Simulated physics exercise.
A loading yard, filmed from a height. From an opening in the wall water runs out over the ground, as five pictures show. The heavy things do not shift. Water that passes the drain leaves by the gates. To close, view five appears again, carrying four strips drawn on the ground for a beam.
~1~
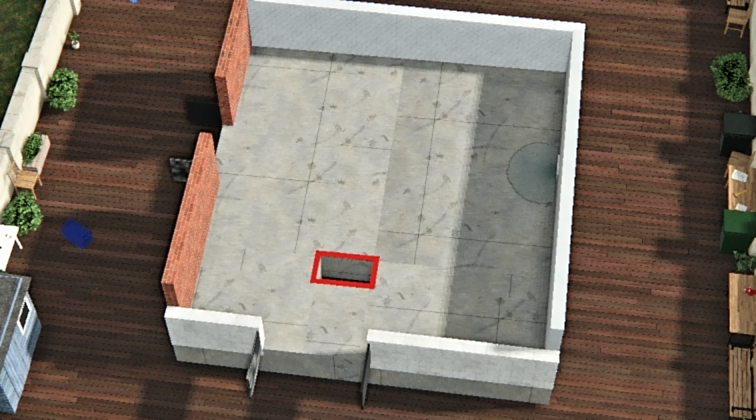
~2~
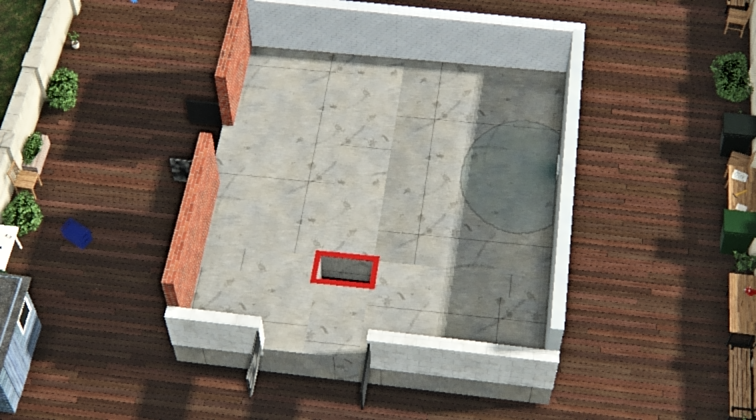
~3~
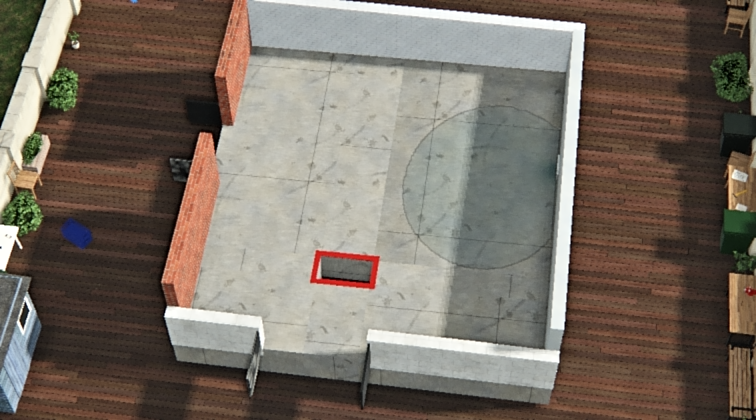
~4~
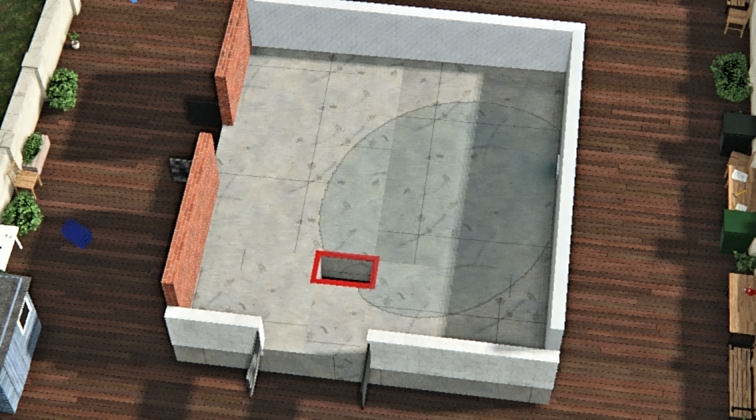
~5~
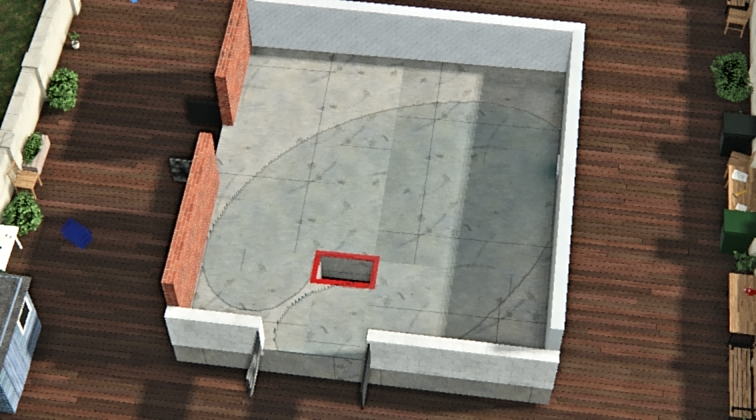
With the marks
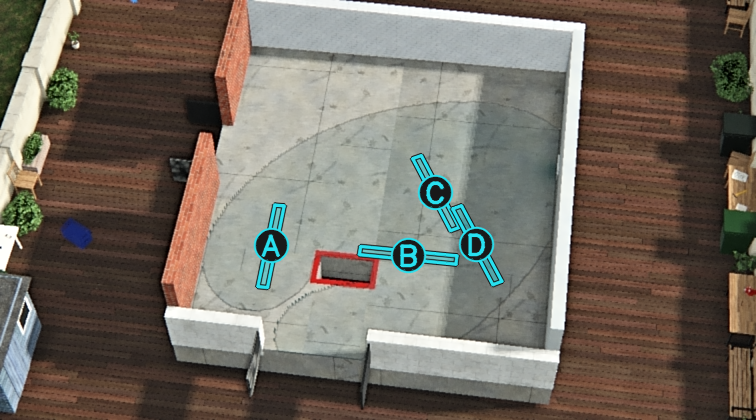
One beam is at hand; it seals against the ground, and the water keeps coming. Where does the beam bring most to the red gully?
It is A.
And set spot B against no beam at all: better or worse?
It is worse.
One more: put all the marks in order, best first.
The order is A, D, B, C.
In cyan, A from (262, 287) to (279, 205); B from (360, 250) to (456, 260); C from (417, 157) to (454, 229); D from (457, 207) to (497, 282).
Choosing A, about 27 % of the stream goes into the red gully, about 69 % out by the gates.
Choosing B, about 9 % of the stream goes into the red gully, about 90 % out by the gates.
Choosing C, about 5 % of the stream goes into the red gully, about 89 % out by the gates.
Choosing D, about 17 % of the stream goes into the red gully, about 81 % out by the gates.
